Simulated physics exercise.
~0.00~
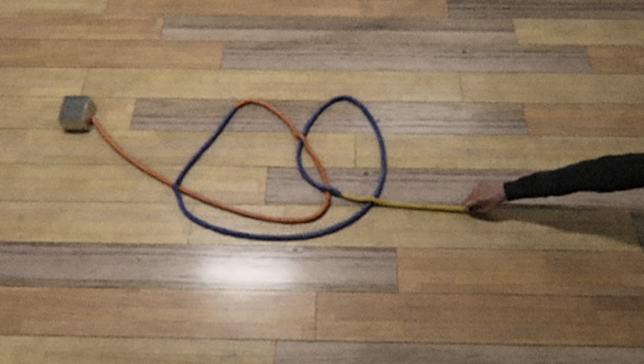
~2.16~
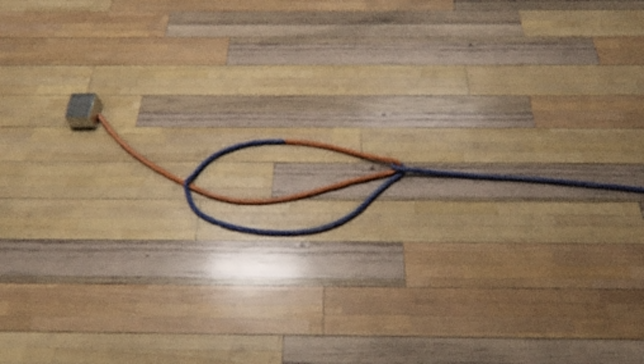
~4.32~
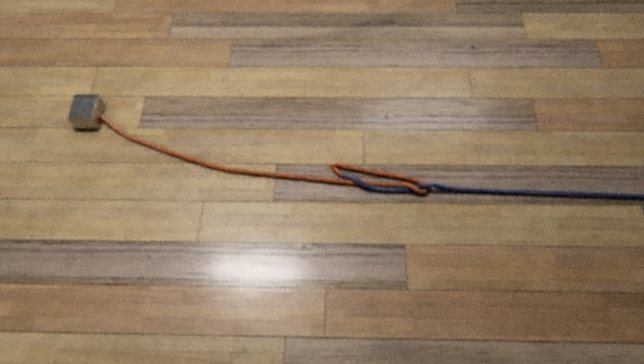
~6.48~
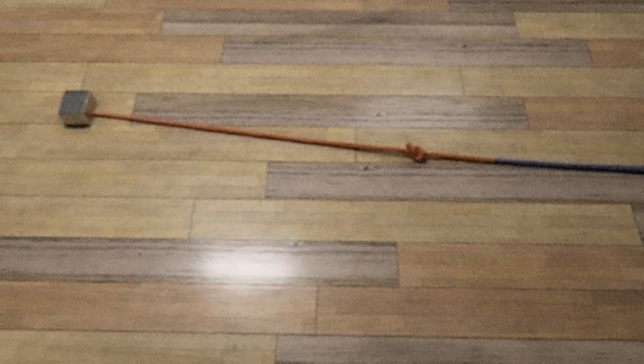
On a wooden floor, a hand pulling a looped orange and blue rope rightward from a small block, tightening it into a knot.
